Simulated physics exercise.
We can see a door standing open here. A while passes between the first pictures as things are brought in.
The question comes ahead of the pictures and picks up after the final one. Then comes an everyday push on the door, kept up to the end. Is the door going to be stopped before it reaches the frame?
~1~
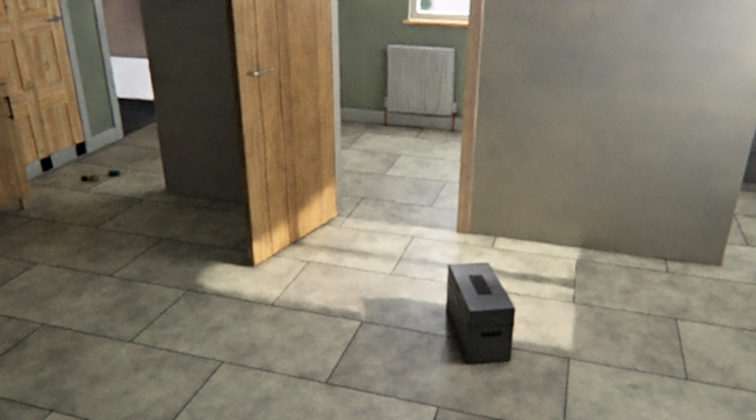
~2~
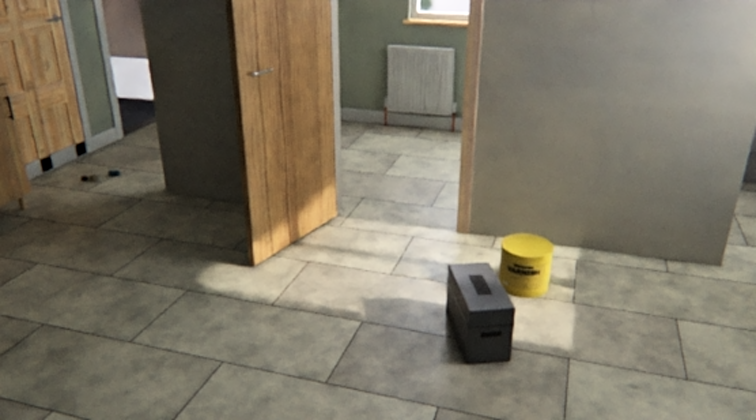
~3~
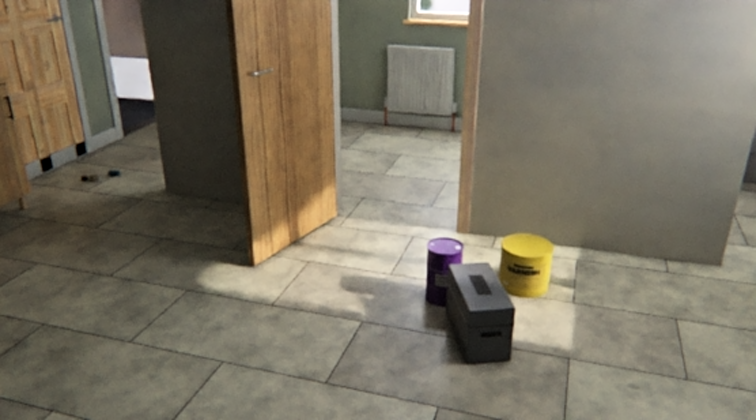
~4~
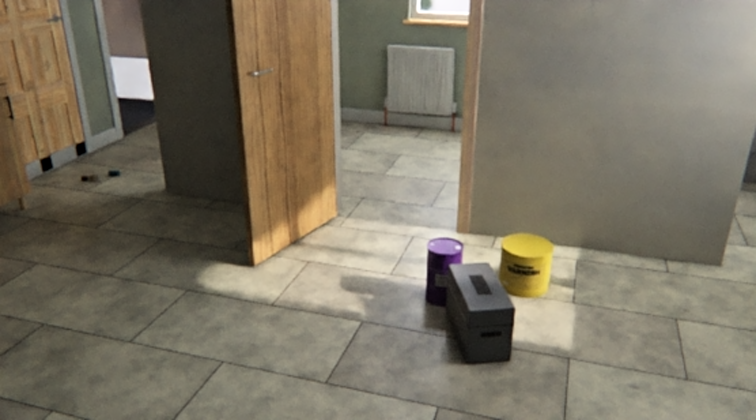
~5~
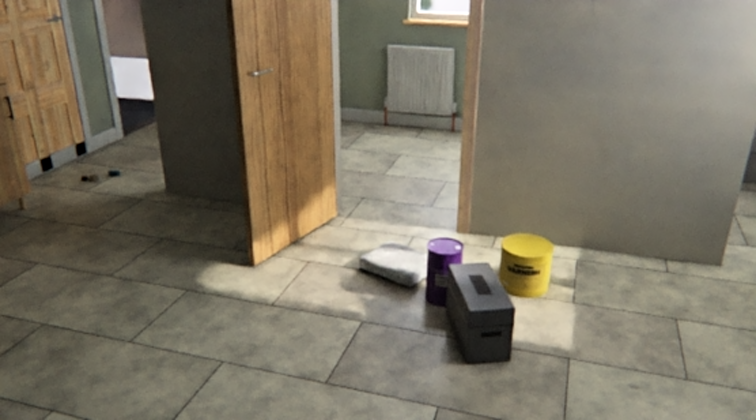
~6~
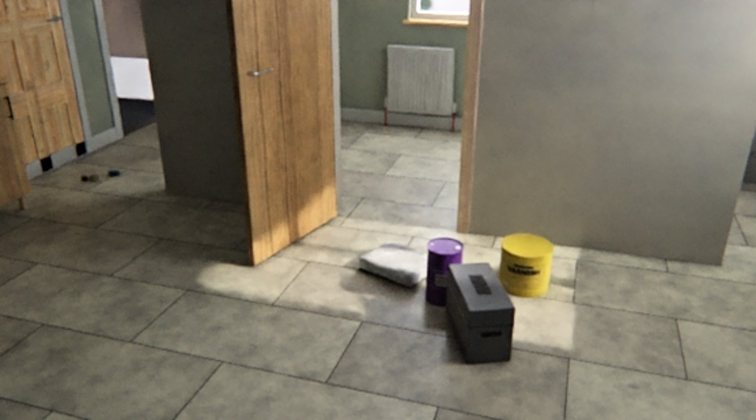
No, it reaches the frame.
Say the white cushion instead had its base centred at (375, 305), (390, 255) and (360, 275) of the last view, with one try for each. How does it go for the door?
The door finishes its swing in case one, is obstructed in case two and finishes its swing in case three.
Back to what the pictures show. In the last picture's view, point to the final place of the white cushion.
It winds up at roughly (473, 255).
Then, 1.00 s on from there, open by 69°.
Then, 1.50 s on from there, open by 40°; white cushion shifted a little near (438, 260).
Then, 1.80 s on from there, open by 23°; white cushion shifted about its own width near (465, 256).
In the end, open by 0°; moved from the start, white cushion; the other 3 unmoved. At the end, from the last picture's camera, white cushion near (473, 255).
